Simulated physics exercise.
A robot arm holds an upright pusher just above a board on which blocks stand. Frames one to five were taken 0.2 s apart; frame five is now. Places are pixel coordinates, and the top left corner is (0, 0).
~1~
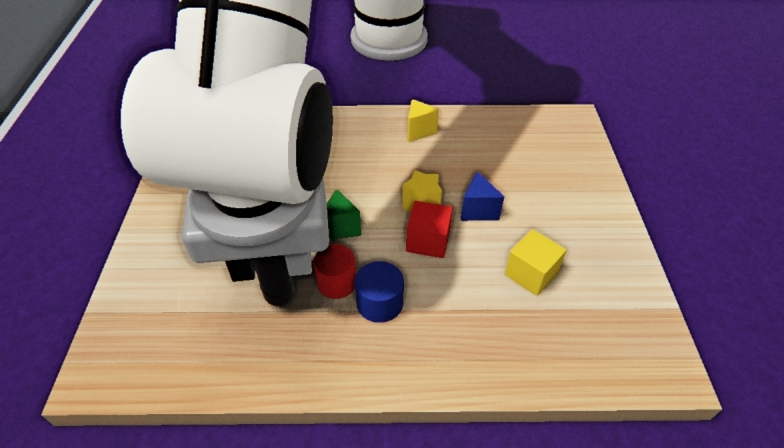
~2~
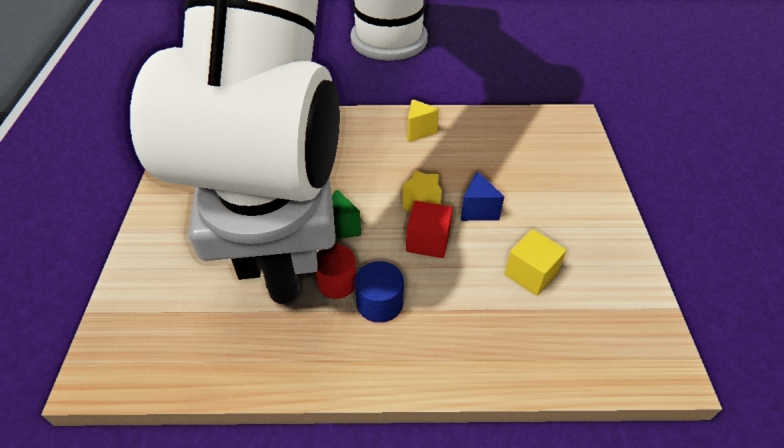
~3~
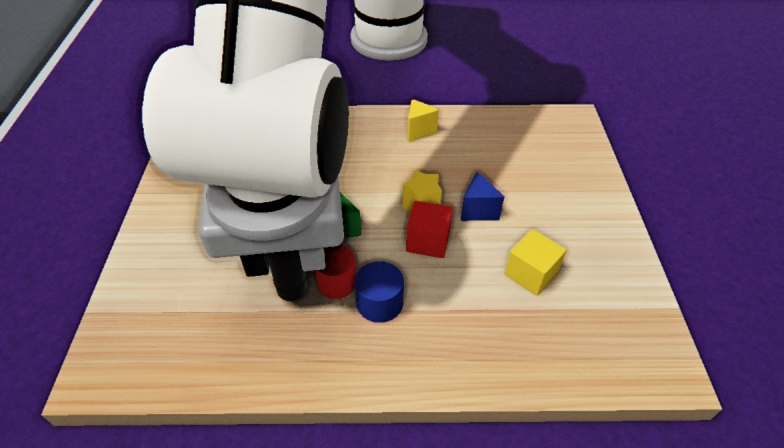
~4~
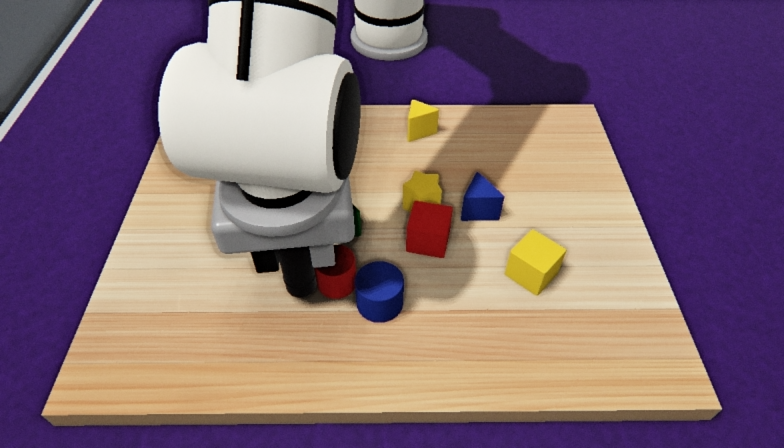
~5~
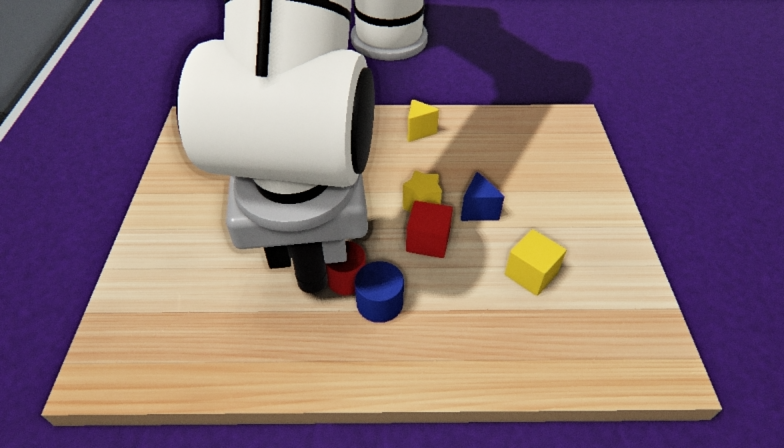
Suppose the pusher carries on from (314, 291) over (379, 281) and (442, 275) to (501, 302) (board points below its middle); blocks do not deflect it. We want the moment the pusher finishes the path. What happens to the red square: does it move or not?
It is shoved along.
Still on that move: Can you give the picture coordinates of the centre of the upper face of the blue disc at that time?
Around pixel (405, 286).
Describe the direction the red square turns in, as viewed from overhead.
Spin direction: Clockwise.
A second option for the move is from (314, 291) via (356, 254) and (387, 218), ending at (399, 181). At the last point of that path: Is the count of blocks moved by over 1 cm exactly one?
It seems so.
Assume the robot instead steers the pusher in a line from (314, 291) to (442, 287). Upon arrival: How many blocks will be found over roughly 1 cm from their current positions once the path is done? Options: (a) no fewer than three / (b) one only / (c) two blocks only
c
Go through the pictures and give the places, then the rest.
The first frame shows tip of the pusher (279, 294), middles of tops, red disc (334, 259), blue disc (379, 280), yellow star (424, 183), red square (430, 217).
The second frame shows pusher (285, 292), nothing pushed.
The third frame shows pusher (292, 290), nothing pushed.
The fourth frame shows pusher (302, 286), nothing pushed.
The fifth frame shows pusher (313, 282), red disc partly hidden, blue disc (379, 280), yellow star (424, 183), red square (430, 217).
On the path given first. One third of the way, pusher (379, 272); red disc (395, 233); blue disc (400, 285); red square (434, 214).
Two thirds of the way, pusher (444, 266); red disc (406, 226); blue disc (405, 286); yellow star (425, 179); red square (436, 207), turned 35° clockwise.
At the end, pusher (503, 293); red disc (406, 226); blue disc (405, 286); yellow star (425, 179); red square (436, 207), turned 35° clockwise.
